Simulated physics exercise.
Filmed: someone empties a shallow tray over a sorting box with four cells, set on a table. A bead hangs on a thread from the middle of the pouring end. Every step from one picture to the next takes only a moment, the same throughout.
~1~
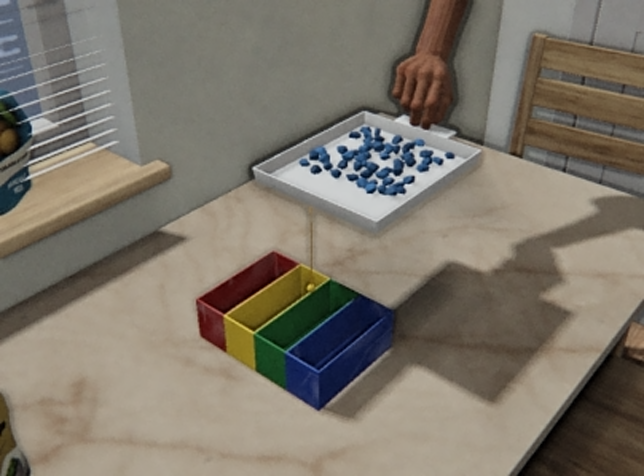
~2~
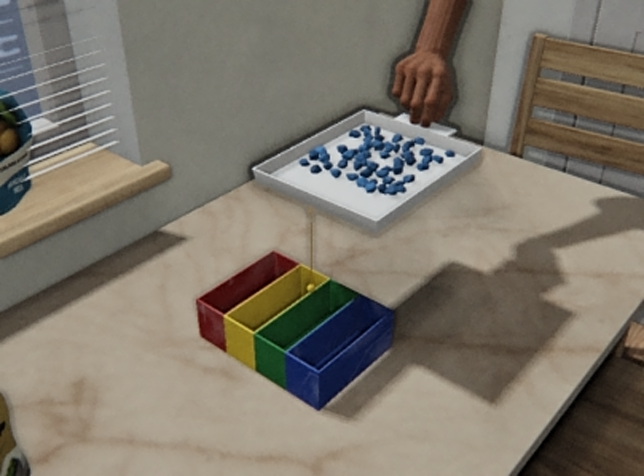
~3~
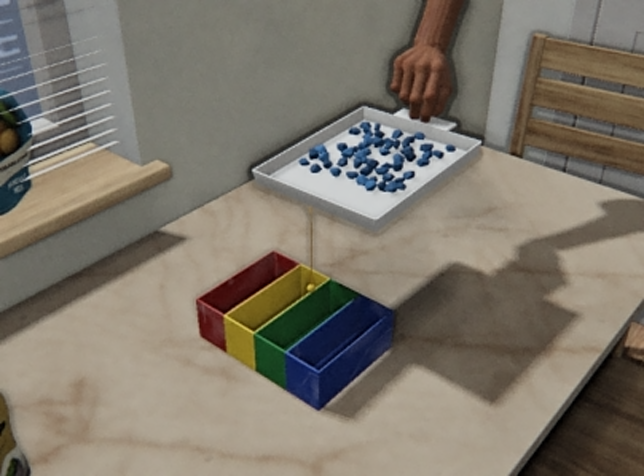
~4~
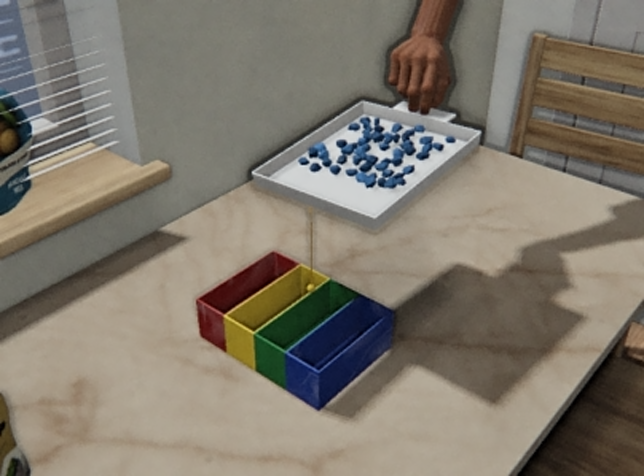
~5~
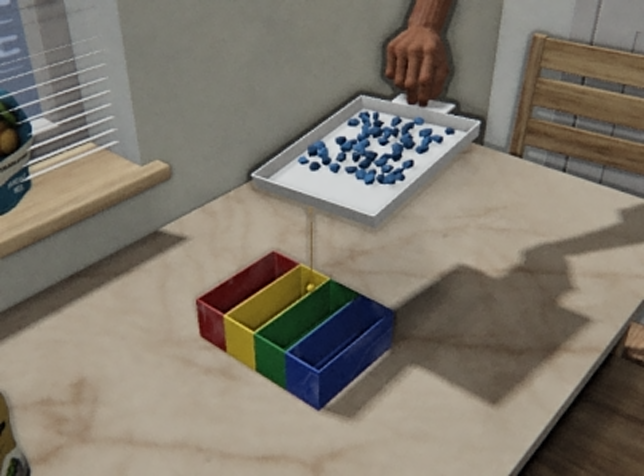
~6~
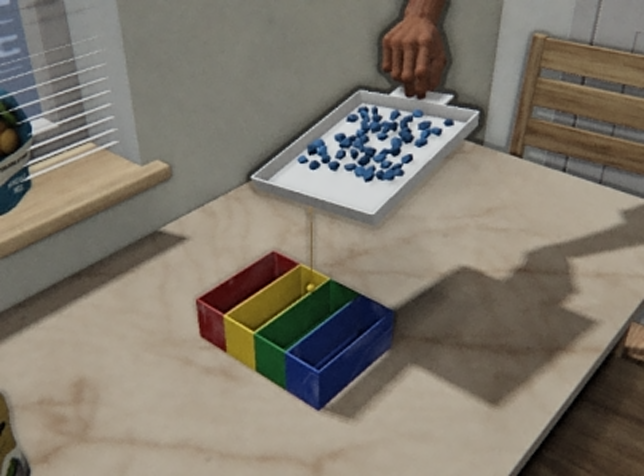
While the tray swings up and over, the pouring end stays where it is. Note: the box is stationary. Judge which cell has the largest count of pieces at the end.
Largest count: Red.
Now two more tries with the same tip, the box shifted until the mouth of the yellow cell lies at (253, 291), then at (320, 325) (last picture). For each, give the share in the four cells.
First case around 100 %, second case around 0 %.
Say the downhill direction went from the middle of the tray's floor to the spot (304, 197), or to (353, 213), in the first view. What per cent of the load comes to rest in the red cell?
Lab note: Try 1 = 40 %, try 2 = 0 %.
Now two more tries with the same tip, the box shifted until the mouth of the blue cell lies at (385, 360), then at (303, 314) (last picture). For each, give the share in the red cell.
Around 0 and then 10 per cent.
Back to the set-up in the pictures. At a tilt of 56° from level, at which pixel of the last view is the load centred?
Roughly at (293, 167).
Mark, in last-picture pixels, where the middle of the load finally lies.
The centre comes to rest close to (253, 312).
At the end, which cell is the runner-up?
Second: The yellow one.
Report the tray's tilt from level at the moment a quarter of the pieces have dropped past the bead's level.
Roughly 100 degrees.
Just after the last frame, tray tipped steeply; every one on the tray.
A moment on, tray tipped right over; the larger part on the tray; just a few in the yellow cell; just a few in the red cell; roughly a quarter falling or outside the box.
Further on, tray tipped past a quarter turn; the larger part in the red cell; roughly a quarter in the yellow cell; about a tenth falling or outside the box.
When it is over, tray tipped past a quarter turn; the larger part in the red cell; roughly a quarter in the yellow cell; not one in the blue cell; not one in the green cell; about a tenth outside the box.
